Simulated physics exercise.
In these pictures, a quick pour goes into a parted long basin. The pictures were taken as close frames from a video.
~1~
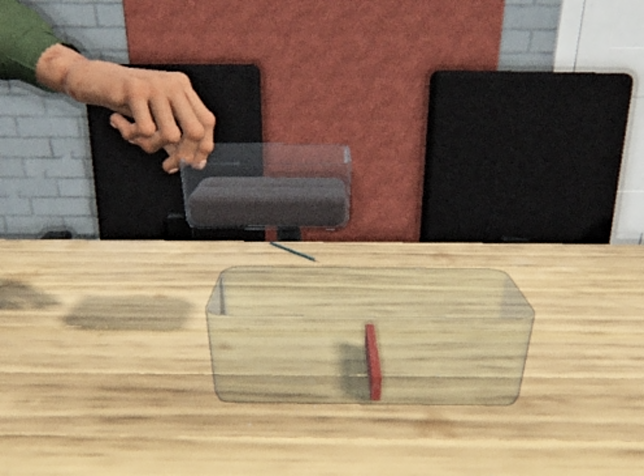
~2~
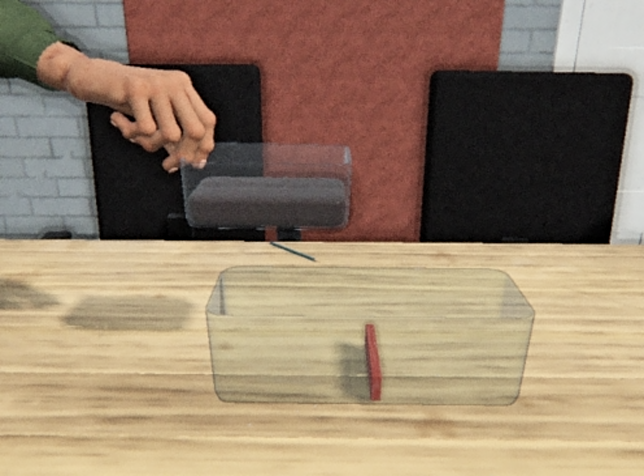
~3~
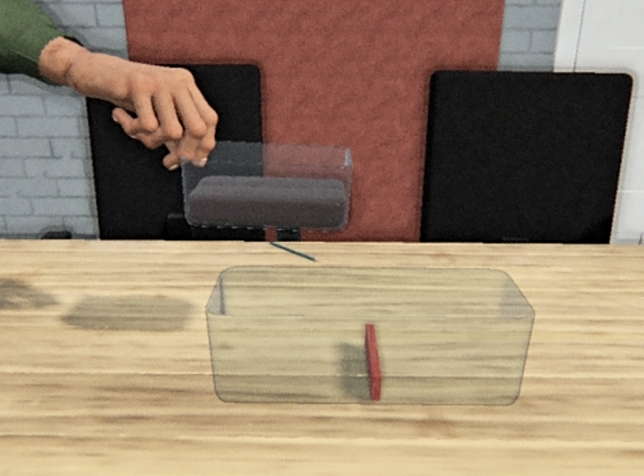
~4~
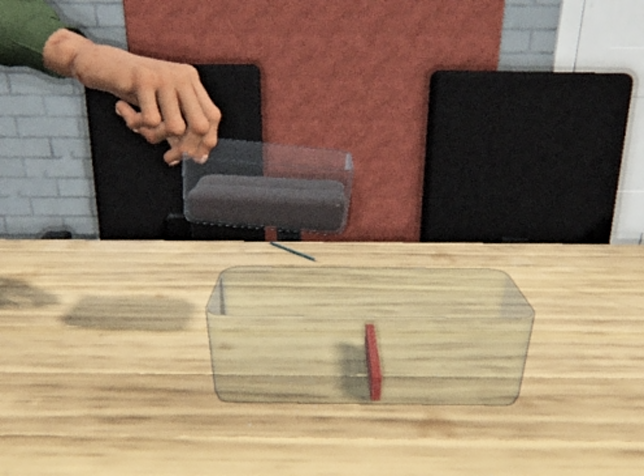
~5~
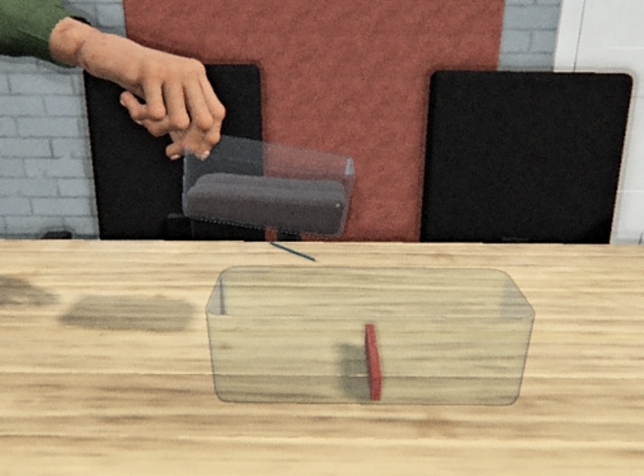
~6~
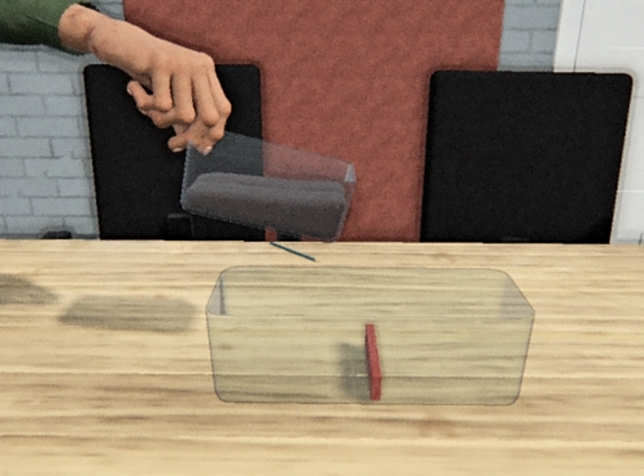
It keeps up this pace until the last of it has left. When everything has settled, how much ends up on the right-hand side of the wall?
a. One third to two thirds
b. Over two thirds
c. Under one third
Answer: A.
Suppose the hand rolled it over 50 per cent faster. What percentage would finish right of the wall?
Roughly 45 percent.
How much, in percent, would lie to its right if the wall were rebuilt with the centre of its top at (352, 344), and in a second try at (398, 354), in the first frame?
My guess is some 60 percent the first time and some 20 percent the second.
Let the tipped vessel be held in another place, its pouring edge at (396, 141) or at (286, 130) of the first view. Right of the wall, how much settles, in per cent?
The first gives 80 %, the second 5 %.
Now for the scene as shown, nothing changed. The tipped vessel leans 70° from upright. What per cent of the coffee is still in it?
Around 45 in a hundred.
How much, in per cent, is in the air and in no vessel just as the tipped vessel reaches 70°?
Near 30 parts in a hundred.
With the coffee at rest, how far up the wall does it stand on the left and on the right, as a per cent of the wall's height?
Close to 30 for the left and 40 for the right.
A moment on, the tilt is 70° and 47 per cent is still to pour, 2 is left of the wall and 23 right of it.
Next, the tilt is 107° and 8 per cent is still to pour, 39 is left of the wall and 48 right of it.
Then the tilt is 117° and 0 per cent is still to pour, 50 is left of the wall and 50 right of it.
Later the tilt is 117° and 0 per cent is still to pour, 50 is left of the wall and 50 right of it.
Finally, 50 per cent lies left of the wall, 50 right of it and 0 outside.
